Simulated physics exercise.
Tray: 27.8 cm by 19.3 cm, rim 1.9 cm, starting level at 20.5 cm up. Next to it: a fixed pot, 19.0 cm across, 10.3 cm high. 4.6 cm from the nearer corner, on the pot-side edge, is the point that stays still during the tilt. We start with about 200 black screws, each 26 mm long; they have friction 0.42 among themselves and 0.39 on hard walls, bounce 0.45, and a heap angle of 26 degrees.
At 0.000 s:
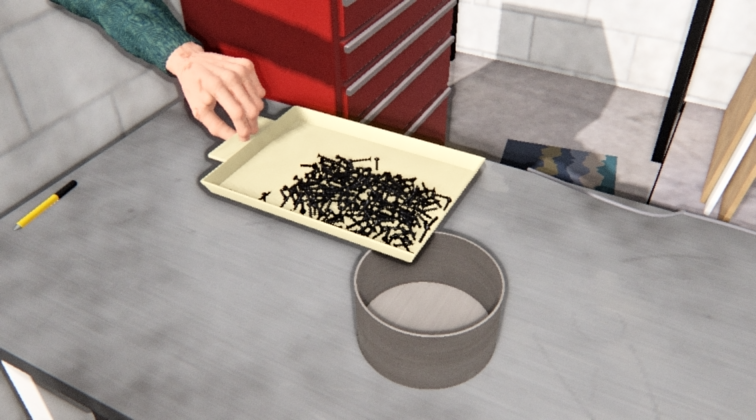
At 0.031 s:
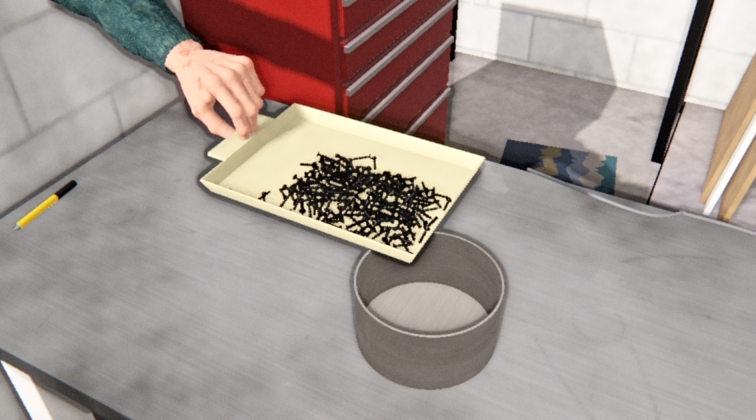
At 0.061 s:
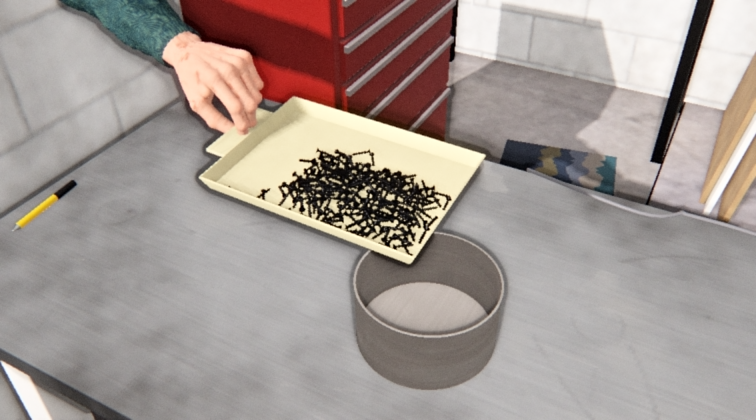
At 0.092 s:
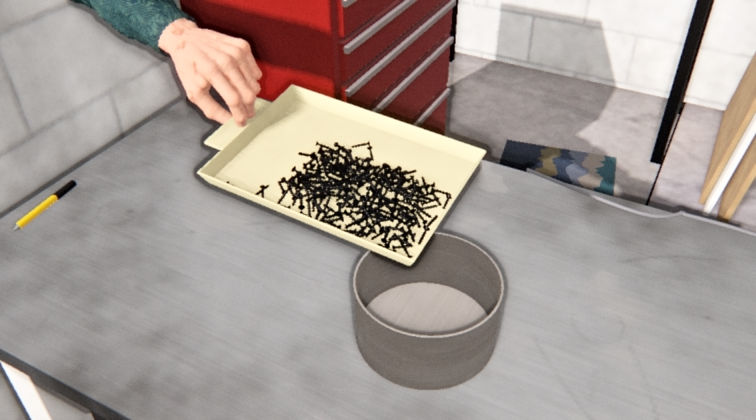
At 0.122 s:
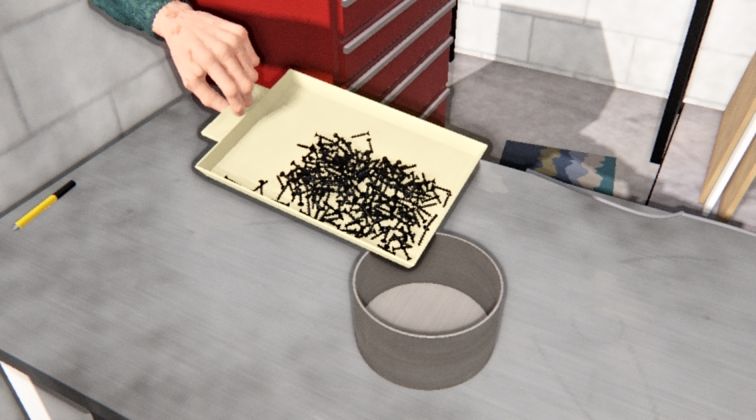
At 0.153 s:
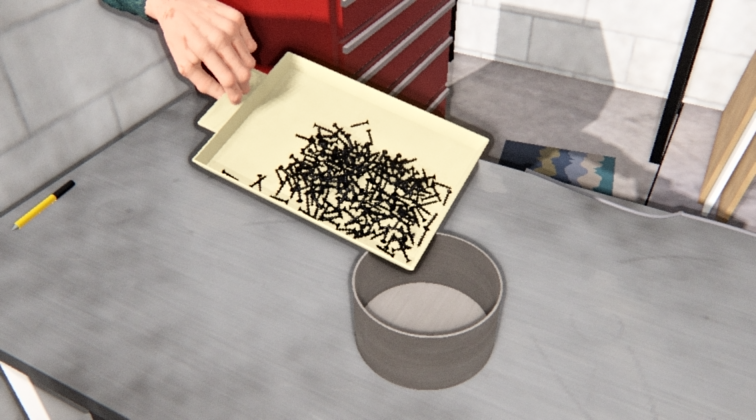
A hand in a dark green sleeve holds the left end of a cream tray heaped with small black screws, seen from above over a grey workbench in a workshop. A round grey pot sits below the tray's right corner, a yellow and black pencil lies at left, and red drawers stand behind. The hand slowly raises the tray's far side, slanting it toward the viewer, while the camera stays still.
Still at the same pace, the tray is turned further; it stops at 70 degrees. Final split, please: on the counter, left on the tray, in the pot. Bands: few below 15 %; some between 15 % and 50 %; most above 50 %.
Counter: Most; tray: Few; pot: Few.
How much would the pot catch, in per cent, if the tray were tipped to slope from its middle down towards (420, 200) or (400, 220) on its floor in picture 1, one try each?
I'd put it at roughly 30 per cent for the first tilt and roughly 20 per cent for the second.
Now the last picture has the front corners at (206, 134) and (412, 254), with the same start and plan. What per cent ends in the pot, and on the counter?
Pot 20; counter 75.
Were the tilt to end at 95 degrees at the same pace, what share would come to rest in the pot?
15 %.
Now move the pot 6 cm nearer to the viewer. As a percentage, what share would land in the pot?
I'd say some 80 per cent would end up there.
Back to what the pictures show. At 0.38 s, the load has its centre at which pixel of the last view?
The middle of the load should be near (367, 210) then.
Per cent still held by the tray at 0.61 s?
Reading: Approx. 15%.
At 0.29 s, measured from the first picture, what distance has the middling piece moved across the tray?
Displacement on the tray: Roughly 1 cm.
After 0.29 s, tilt 47 degrees; the tray holds 100 %, the pot 0 %.
Then, at 0.38 s, tilt 64 degrees; the tray holds 100 %, the pot 0 %.
After 0.61 s, tilt 70 degrees; the tray holds 15 %, the pot 0 %.
In the end, at 2.0 s, counter 90 %, tray 0 %, pot 10 %.
